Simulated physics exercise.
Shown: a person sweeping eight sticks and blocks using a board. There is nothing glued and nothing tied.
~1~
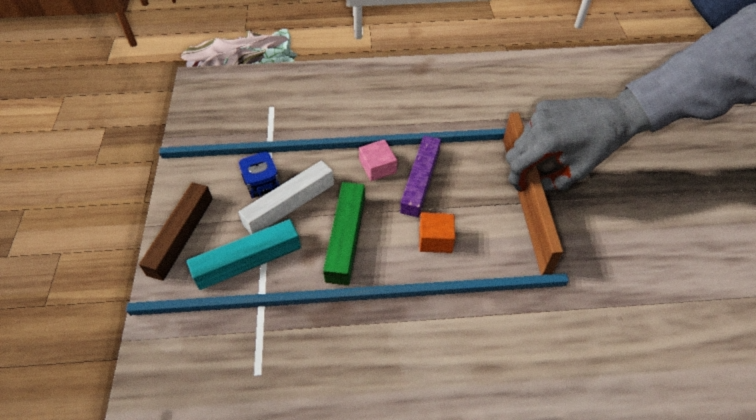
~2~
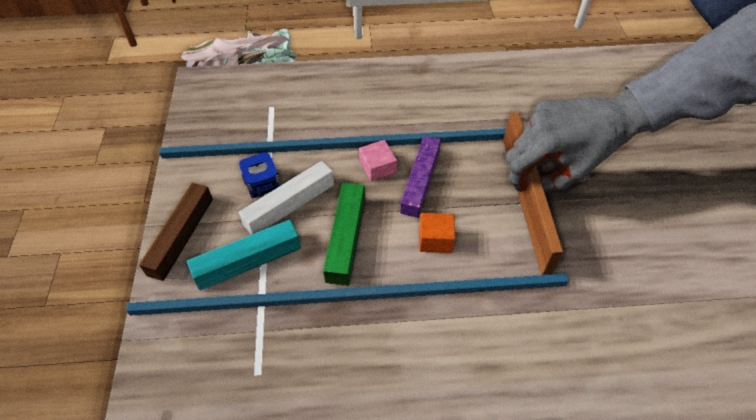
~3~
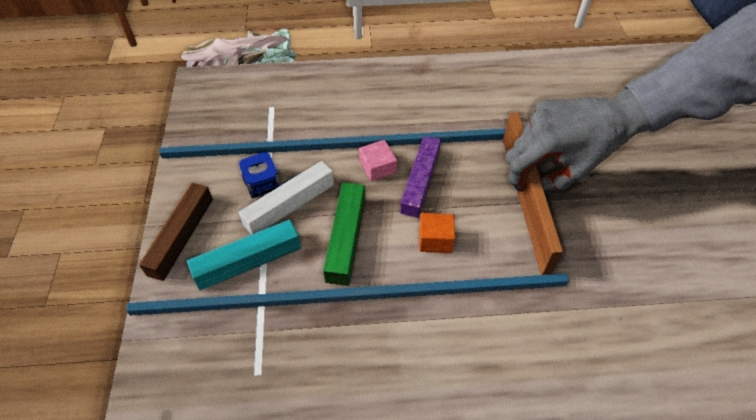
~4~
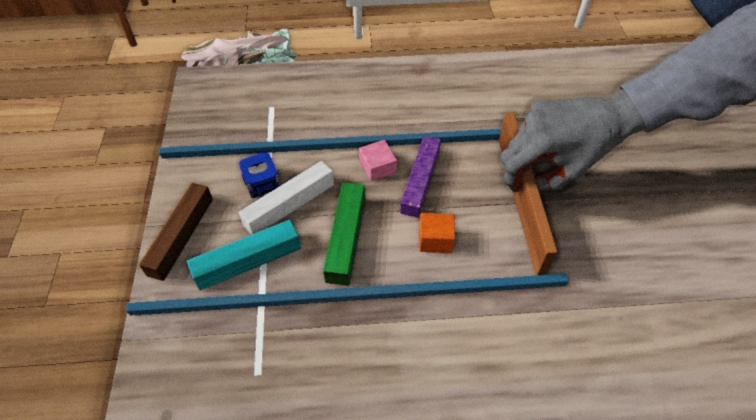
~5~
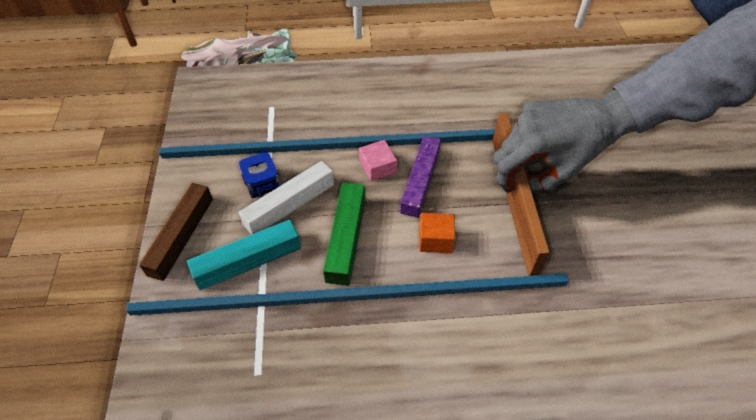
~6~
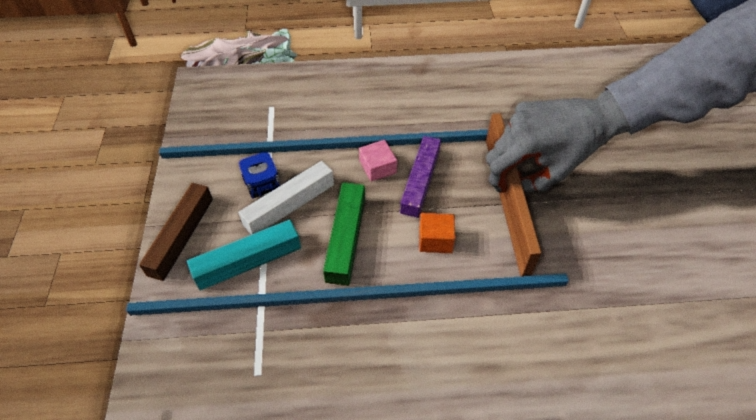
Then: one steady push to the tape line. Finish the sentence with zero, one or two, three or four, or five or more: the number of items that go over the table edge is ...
The number of items that go over the table edge is zero.
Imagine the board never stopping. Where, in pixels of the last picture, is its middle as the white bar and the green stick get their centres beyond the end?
The middle is at (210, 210) when it's the white bar, and at (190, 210) when it's the green stick.
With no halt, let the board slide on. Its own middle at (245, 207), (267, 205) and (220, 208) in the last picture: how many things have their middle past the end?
1; 0; 2.
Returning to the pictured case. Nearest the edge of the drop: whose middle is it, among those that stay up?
The brown stick is the one.
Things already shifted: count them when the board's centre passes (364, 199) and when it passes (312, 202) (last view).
Tally at point one: 5; at point two: 7.
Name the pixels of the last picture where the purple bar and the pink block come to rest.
You'll see the purple bar at (257, 186), with the pink block at (235, 160).
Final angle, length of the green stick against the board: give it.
Roughly 15 degrees.
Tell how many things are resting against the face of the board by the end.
Contact count: 2.
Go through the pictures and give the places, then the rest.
Brown stick (178, 230); turquoise stick (246, 254); blue case (260, 175); board (530, 189); tape (266, 219), in the first frame.
Turquoise stick (246, 255); white bar (288, 198), in the second frame.
Blue case (260, 175); pink block (378, 160), in the third frame.
Brown stick (178, 230); orange block (437, 233), in the fourth frame.
Turquoise stick (246, 255); green stick (346, 232), in the fifth frame.
Brown stick (178, 230); turquoise stick (246, 255); blue case (260, 175); board (510, 191); tape (266, 219), in the sixth frame.
A little later, none off yet; brown stick at rest near (178, 230); turquoise stick at rest near (246, 255); blue case at rest near (260, 175).
When it is over, the number that fall off is zero.
